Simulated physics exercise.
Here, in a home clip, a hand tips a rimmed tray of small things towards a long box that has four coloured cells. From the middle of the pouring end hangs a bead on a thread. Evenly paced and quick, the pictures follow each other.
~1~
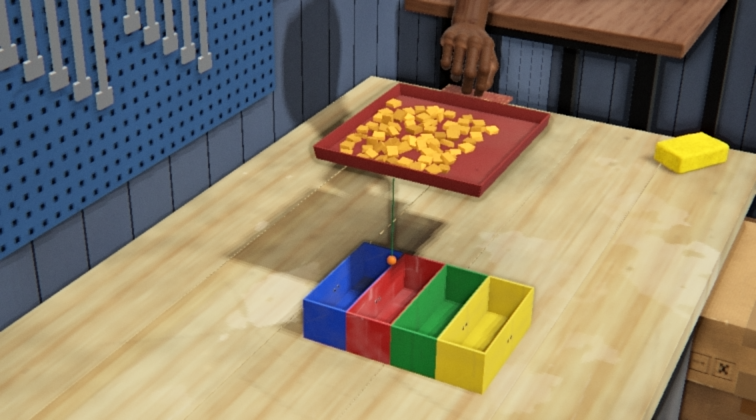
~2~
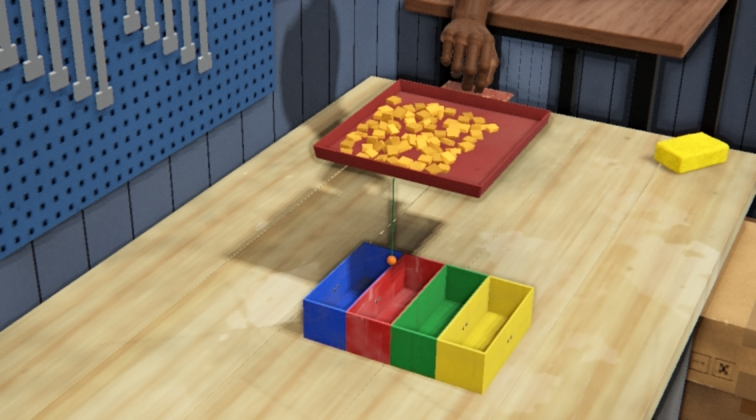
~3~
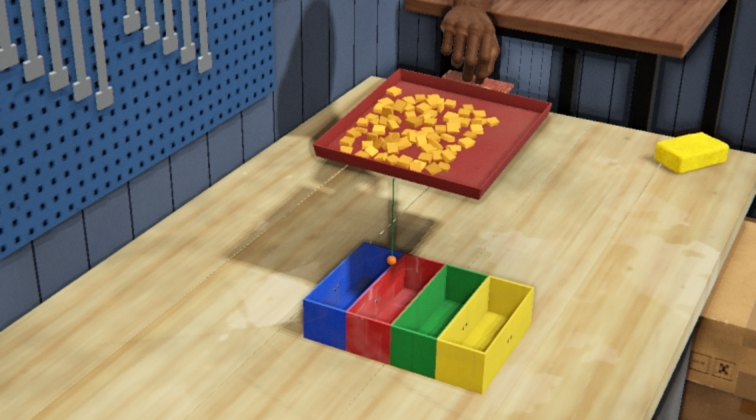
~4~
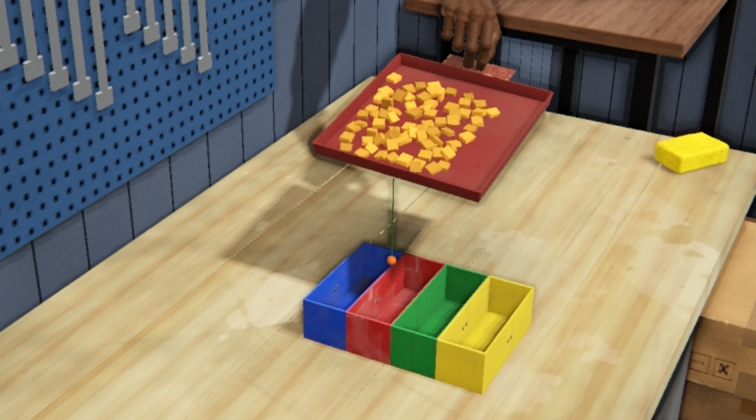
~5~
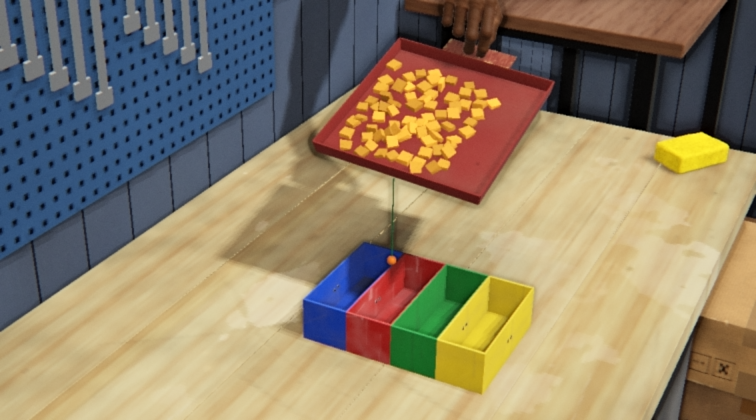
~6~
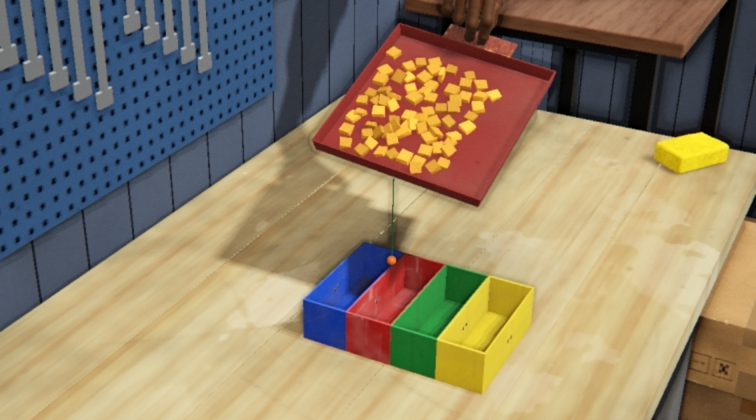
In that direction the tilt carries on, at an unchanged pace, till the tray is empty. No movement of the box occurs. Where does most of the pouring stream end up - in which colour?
In the green one.
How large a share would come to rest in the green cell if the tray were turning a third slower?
Estimate: Some 50 %.
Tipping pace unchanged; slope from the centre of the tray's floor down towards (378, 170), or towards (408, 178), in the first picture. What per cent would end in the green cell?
About 0 %, then 20 %.
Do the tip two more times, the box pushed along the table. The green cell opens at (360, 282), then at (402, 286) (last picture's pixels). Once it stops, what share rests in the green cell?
About 10 per cent, then about 30 per cent.
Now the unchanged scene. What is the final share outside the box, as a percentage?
About 0 per cent.
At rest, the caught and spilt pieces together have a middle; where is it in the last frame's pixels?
(430, 329).
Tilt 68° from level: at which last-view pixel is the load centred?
I'd mark the middle close to (423, 158).
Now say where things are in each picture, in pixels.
Corners of the pouring end at (317, 145) and (480, 184), level; middle of the load at (409, 140), small crackers; bead on its thread at (392, 260); blue cell at (325, 321); red cell at (369, 334); green cell at (414, 348); yellow cell at (460, 363), in the first picture.
Corners of the pouring end at (317, 145) and (480, 185), level; middle of the load at (409, 138), in the second picture.
Corners of the pouring end at (316, 144) and (479, 187), tipped barely, lowest at the right corner; middle of the load at (409, 134), in the third picture.
Corners of the pouring end at (316, 142) and (479, 190), tipped a little, lowest at the right corner; middle of the load at (409, 128), in the fourth picture.
Corners of the pouring end at (316, 140) and (479, 194), tipped clearly, lowest at the right corner; middle of the load at (409, 122), in the fifth picture.
Corners of the pouring end at (315, 139) and (479, 197), tipped clearly, lowest at the right corner; middle of the load at (409, 116); blue cell at (325, 321); red cell at (369, 334); green cell at (414, 348); yellow cell at (460, 363), in the sixth picture.
Soon, tray tipped steeply; nearly all on the tray; a stray few falling or outside the box.
A while on, tray tipped past a quarter turn; about a quarter on the tray; about a quarter in the green cell; about a quarter in the red cell; a small part in the yellow cell; a stray few in the blue cell; about a quarter falling or outside the box.
Towards the end, tray tipped past a quarter turn; about half in the green cell; about a quarter in the red cell; about a quarter in the yellow cell; a small part in the blue cell; a stray few falling or outside the box.
Finally, tray tipped past a quarter turn; about half in the green cell; about a quarter in the red cell; about a quarter in the yellow cell; a small part in the blue cell; a stray few outside the box.
